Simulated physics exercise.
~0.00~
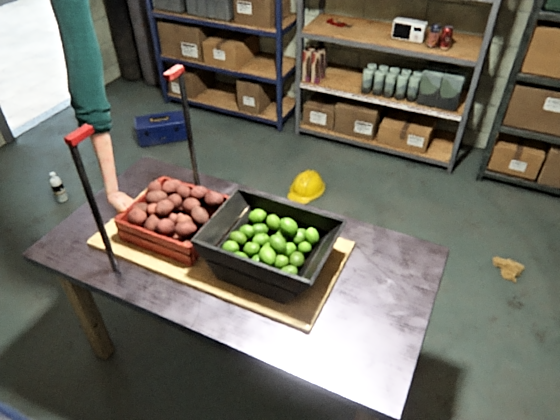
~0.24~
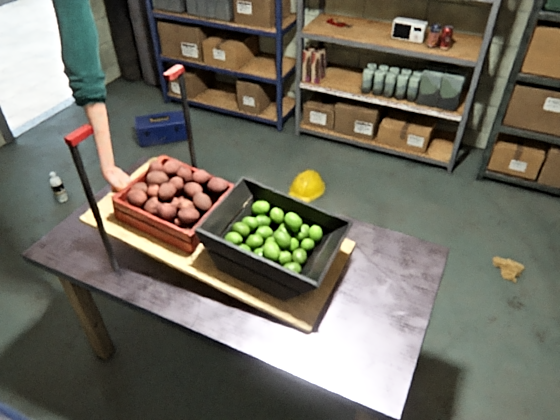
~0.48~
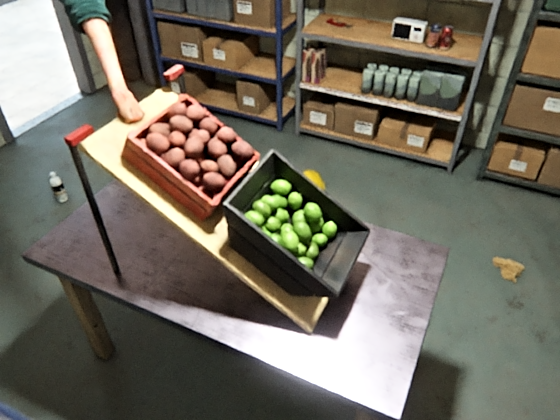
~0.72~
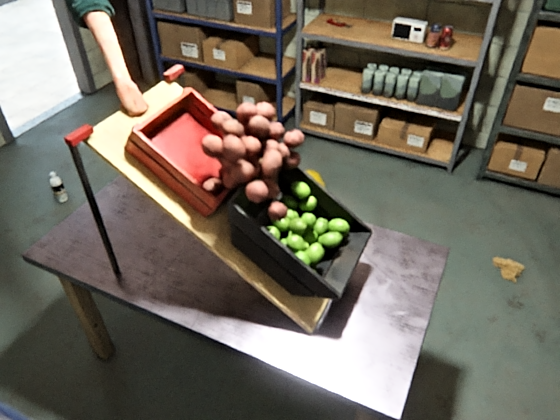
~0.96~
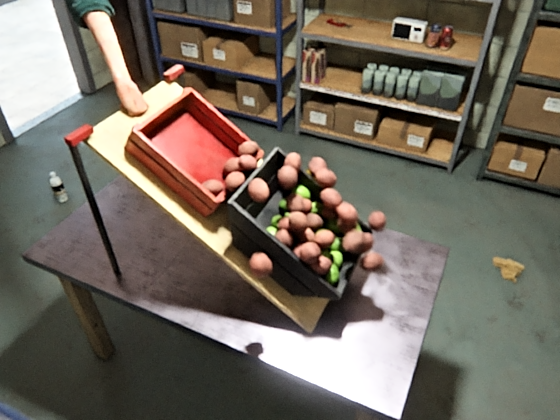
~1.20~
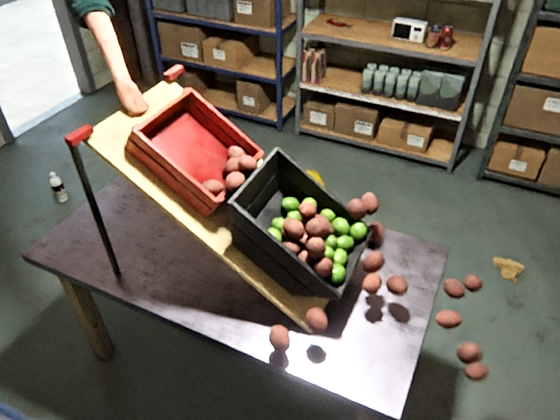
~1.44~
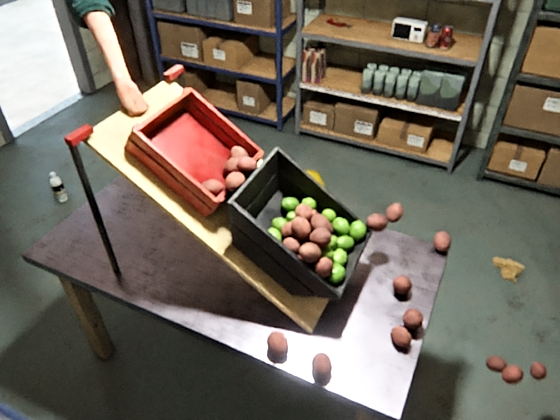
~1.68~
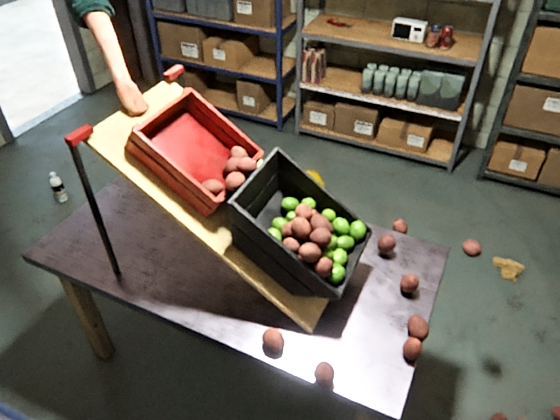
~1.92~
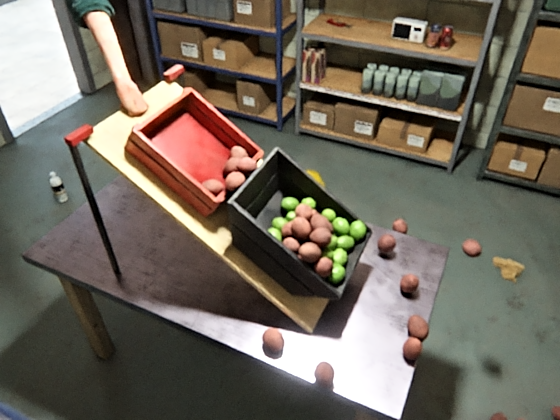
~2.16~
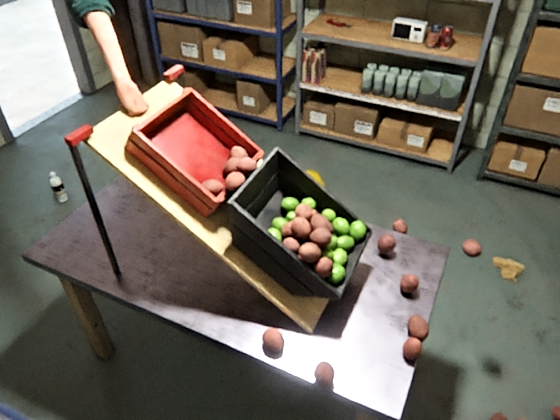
In a storeroom, a hand tilting a board steeply, red potatoes tumbling from a red box into a black box and beyond.
